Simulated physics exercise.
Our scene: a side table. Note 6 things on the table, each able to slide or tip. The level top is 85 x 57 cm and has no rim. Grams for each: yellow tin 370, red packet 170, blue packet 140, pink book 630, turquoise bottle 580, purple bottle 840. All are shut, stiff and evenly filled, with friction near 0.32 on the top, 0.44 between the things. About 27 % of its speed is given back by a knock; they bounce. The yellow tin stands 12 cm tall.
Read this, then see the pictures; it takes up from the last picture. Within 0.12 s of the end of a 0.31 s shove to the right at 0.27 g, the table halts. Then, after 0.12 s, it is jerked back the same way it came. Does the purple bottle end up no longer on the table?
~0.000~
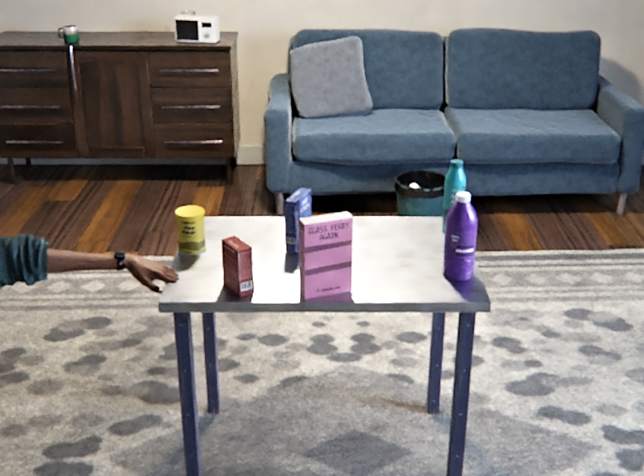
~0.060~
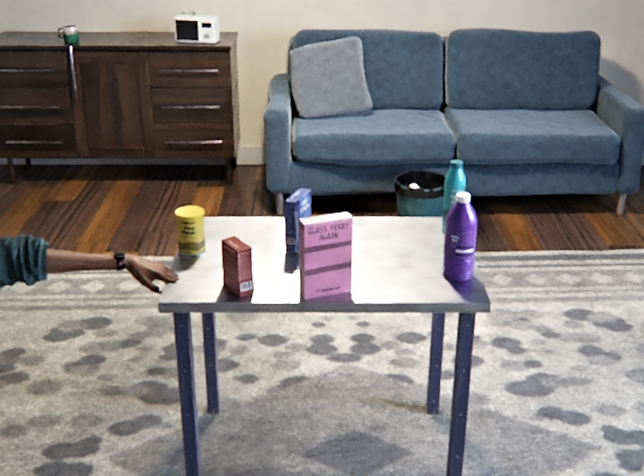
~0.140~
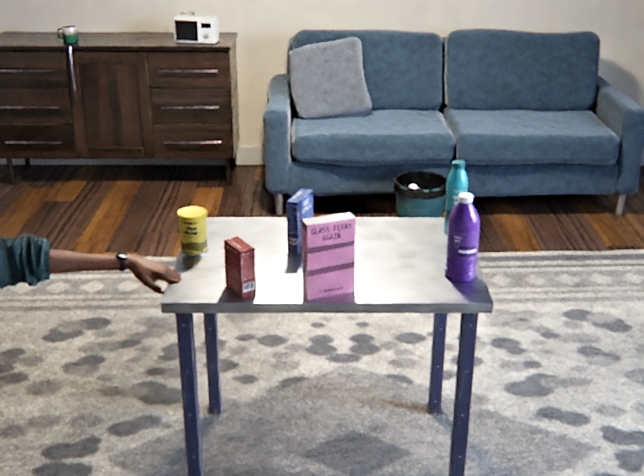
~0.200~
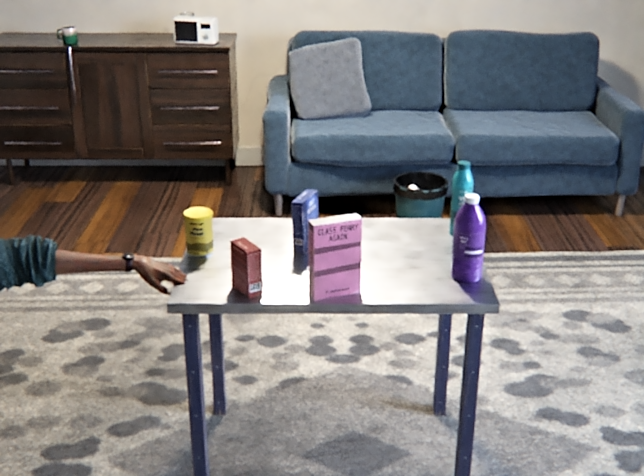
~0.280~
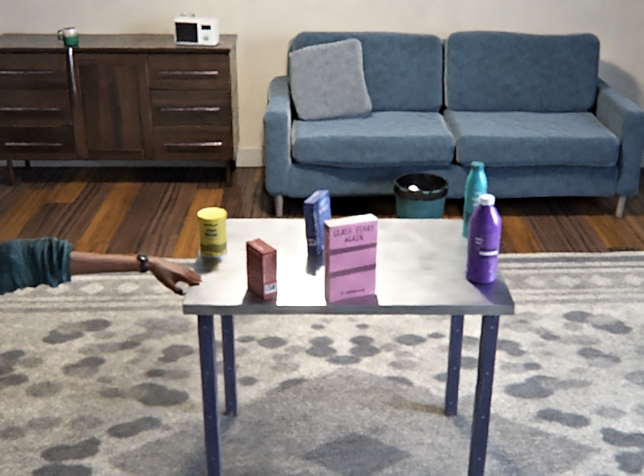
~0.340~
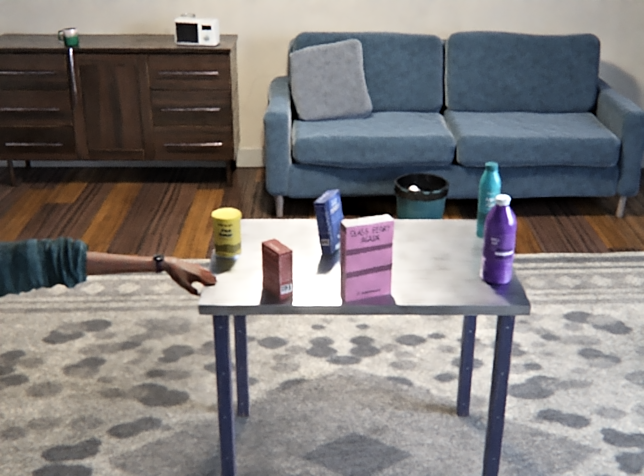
Afterwards it is missing from the table.
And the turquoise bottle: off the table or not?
When everything stops, the turquoise bottle is out of bounds.
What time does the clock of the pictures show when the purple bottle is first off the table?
Roughly at the 0.6 s mark.
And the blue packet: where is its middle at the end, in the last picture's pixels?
It ends up at about (348, 249).
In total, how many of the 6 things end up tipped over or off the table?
The number here is 3.
After 0.54 s, table shifted 18 cm; turquoise bottle now off the table; purple bottle moved 4 cm near (543, 238); blue packet 9° off upright.
After 0.84 s, table shifted 11 cm; purple bottle now off the table; blue packet on its side; red packet moved 7 cm.
After 0.94 s, table shifted 4 cm; blue packet on its side; pink book moved 7 cm; red packet moved 7 cm.
After 1.14 s, blue packet on its side; pink book moved 2 cm.
In the end (1.7 s), off the table, turquoise bottle and purple bottle; toppled on the table, blue packet; the other 3 under 5 cm from the start.
